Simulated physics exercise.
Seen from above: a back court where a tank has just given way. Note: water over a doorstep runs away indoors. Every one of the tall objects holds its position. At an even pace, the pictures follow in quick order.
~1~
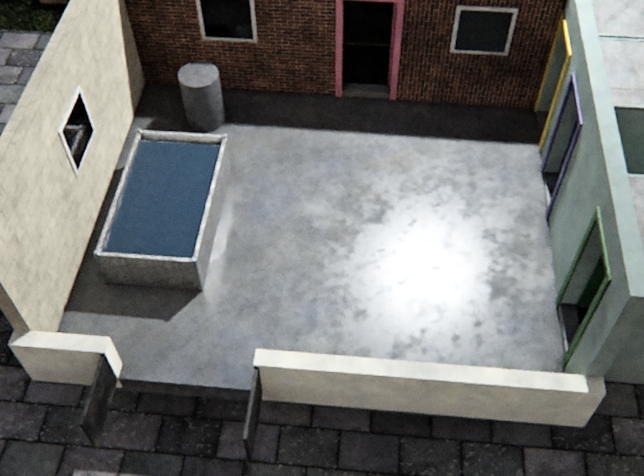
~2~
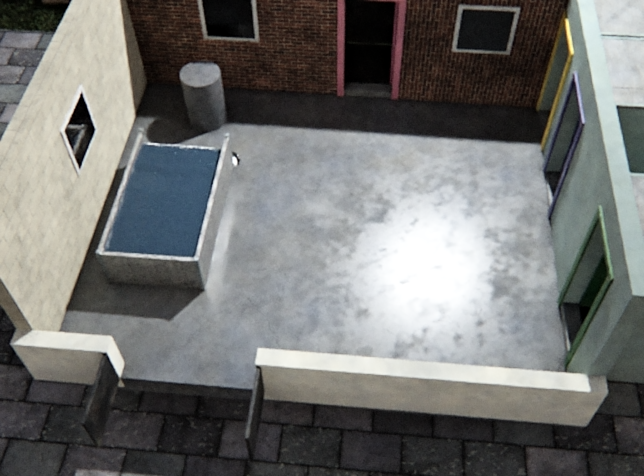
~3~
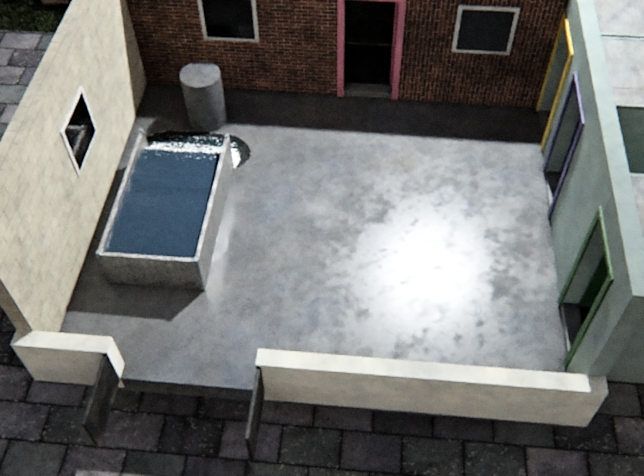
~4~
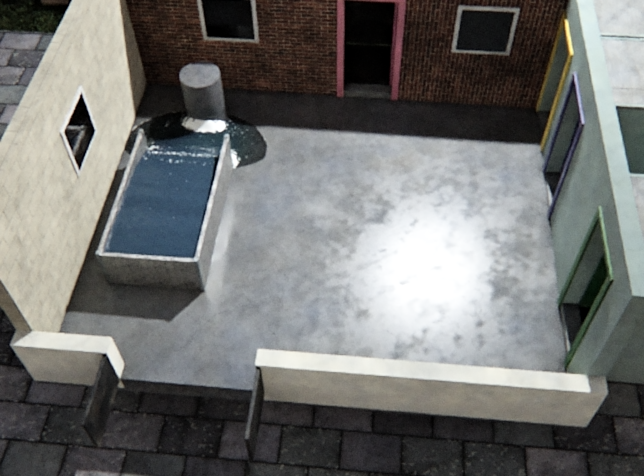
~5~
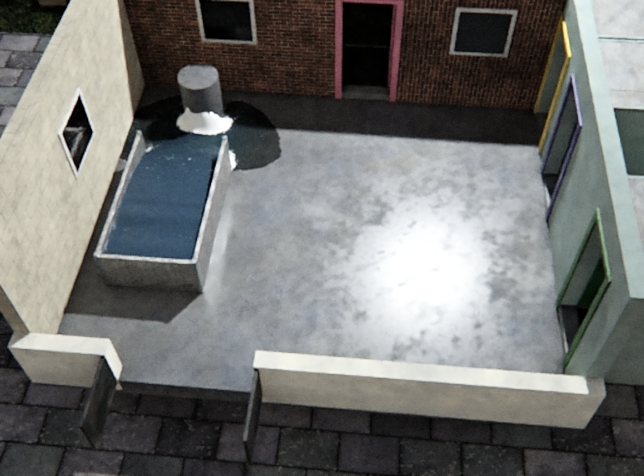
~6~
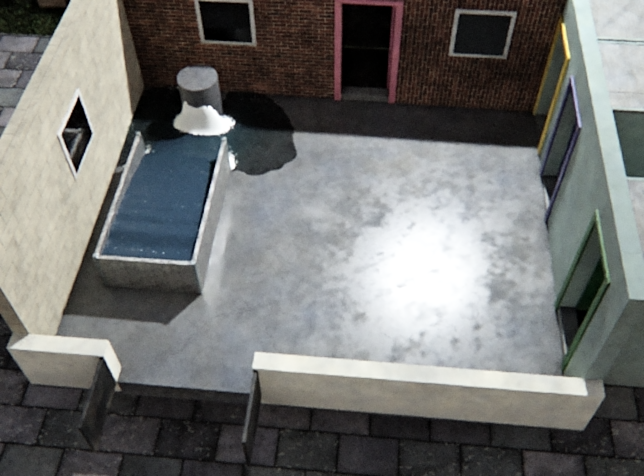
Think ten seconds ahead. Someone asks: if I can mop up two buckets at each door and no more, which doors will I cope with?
The green door: You will cope; the yellow door: Too much for you; the blue door: Too much for you; the pink door: You will cope.
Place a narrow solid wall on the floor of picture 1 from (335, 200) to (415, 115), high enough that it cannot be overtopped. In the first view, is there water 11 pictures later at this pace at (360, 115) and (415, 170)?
Soaked, not wet.
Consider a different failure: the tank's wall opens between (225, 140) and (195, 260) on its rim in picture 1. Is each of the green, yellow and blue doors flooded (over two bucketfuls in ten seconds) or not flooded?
The green door tops the limit, the yellow door tops the limit and the blue door tops the limit.
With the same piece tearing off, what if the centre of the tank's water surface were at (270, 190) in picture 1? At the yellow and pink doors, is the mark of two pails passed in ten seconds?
Yellow door tops it, pink door tops it.
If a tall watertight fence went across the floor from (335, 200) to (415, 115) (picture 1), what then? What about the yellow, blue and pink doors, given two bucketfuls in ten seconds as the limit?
Taking them in turn, the yellow door comes in over, the blue door comes in under, the pink door comes in over.
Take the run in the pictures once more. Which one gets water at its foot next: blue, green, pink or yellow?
The pink-painted one, before the others.
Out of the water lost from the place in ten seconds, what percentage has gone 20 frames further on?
Share gone by then: About 5 %.
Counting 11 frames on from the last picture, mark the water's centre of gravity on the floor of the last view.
Near (201, 163).
A moment on, water covers 15 % of the floor; the green door not reached, the yellow door not reached, the blue door not reached, the pink door not reached.
Next, water covers 25 % of the floor; the green door not reached, the yellow door not reached, the blue door not reached, the pink door wet at the sill, nothing in.
Then, water covers 40 % of the floor; the green door not reached, the yellow door over two buckets in, the blue door not reached, the pink door under two buckets in.
Later, water covers 70 % of the floor; the green door wet at the sill, nothing in, the yellow door far over two buckets in, the blue door far over two buckets in, the pink door under two buckets in.
In the end, water covers 80 % of the floor; the green door wet at the sill, nothing in, the yellow door far over two buckets in, the blue door far over two buckets in, the pink door under two buckets in.
